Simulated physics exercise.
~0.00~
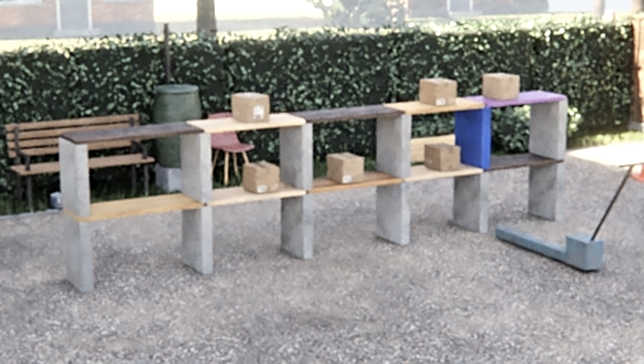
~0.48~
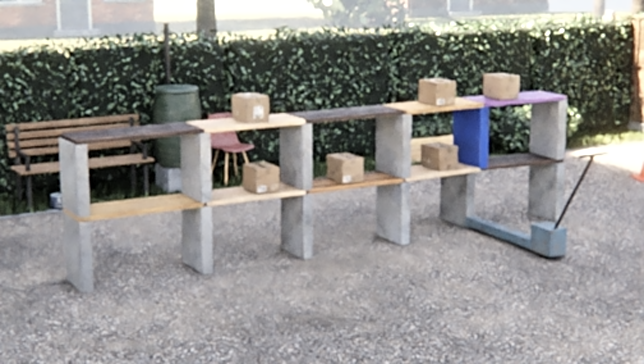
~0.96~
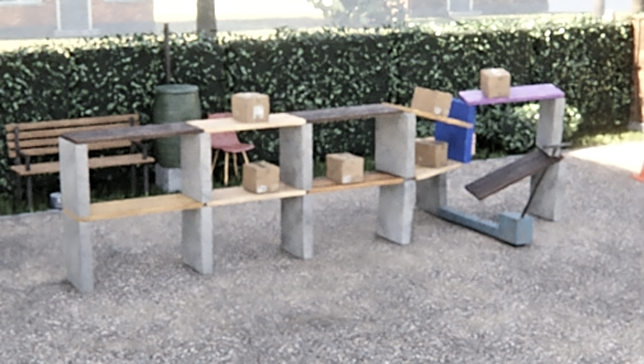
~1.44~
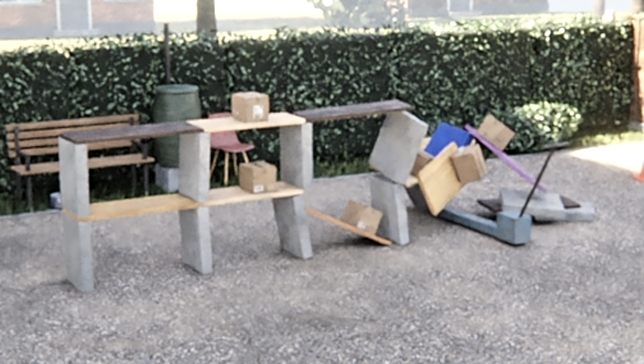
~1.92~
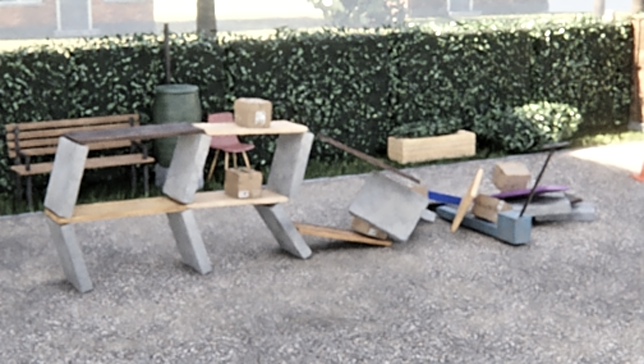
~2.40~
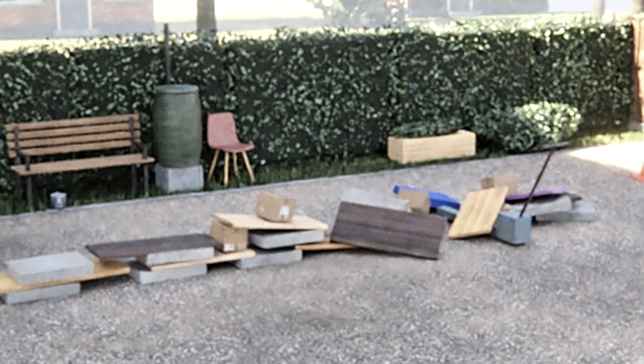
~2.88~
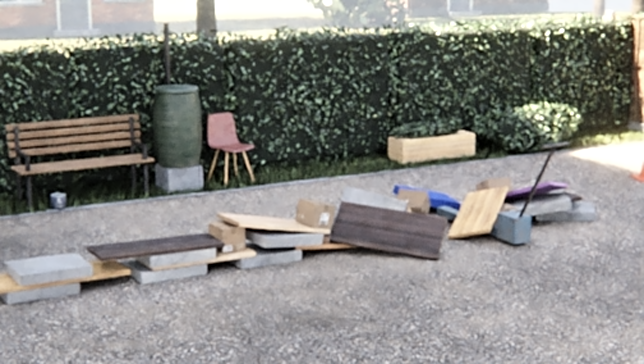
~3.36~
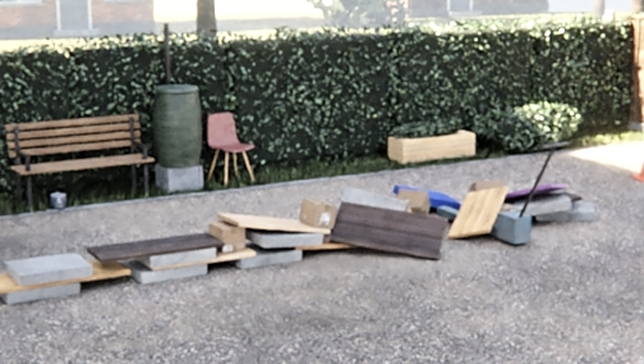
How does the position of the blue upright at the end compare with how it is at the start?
At the start the blue upright stands on end within the upper tier, but at the end it lies on its side among the fallen pieces.
In the video, a low blue-gray jack slides left into the foot of a two-tier row of boards, blocks and cartons. The right end gives way first, the collapse spreads left, and everything ends in a low heap, the blue upright lying on its side.
